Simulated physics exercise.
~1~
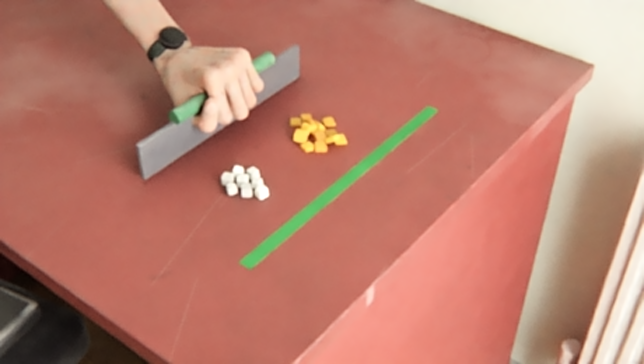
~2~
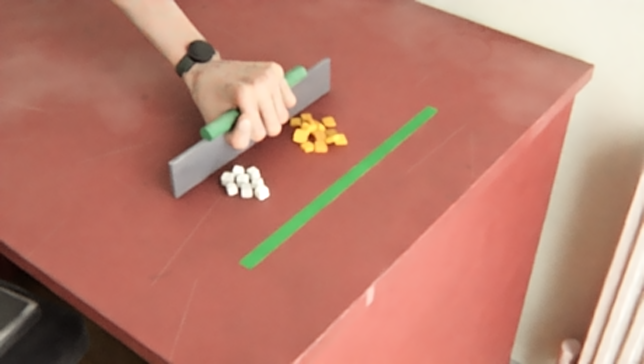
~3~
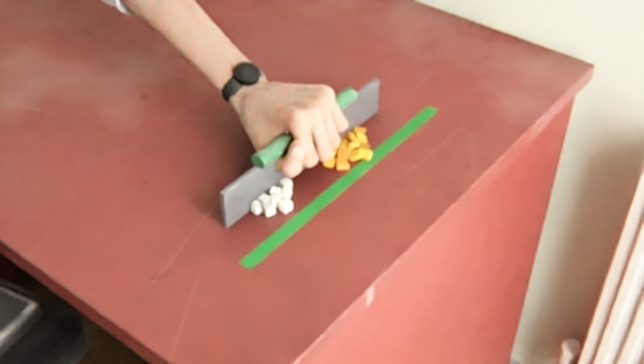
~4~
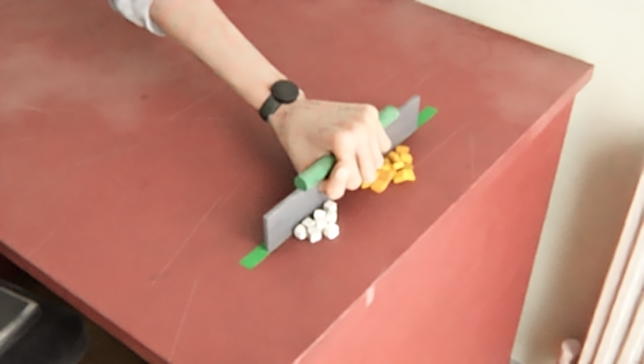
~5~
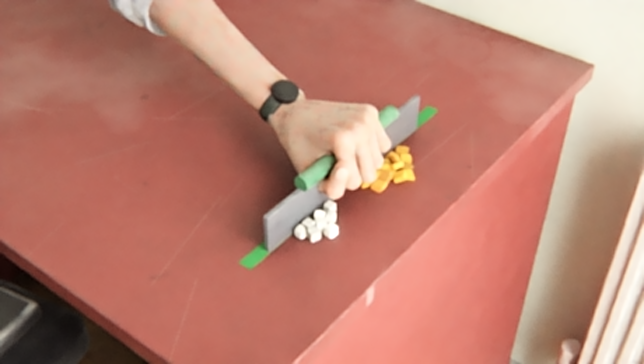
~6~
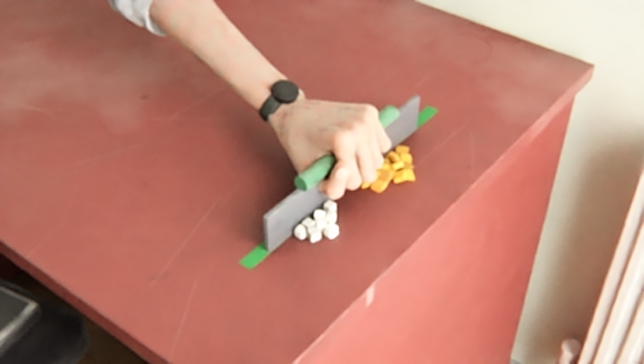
A hand sweeping a grey scraper across a red table, pushing white and orange pieces past green tape and stopping there.
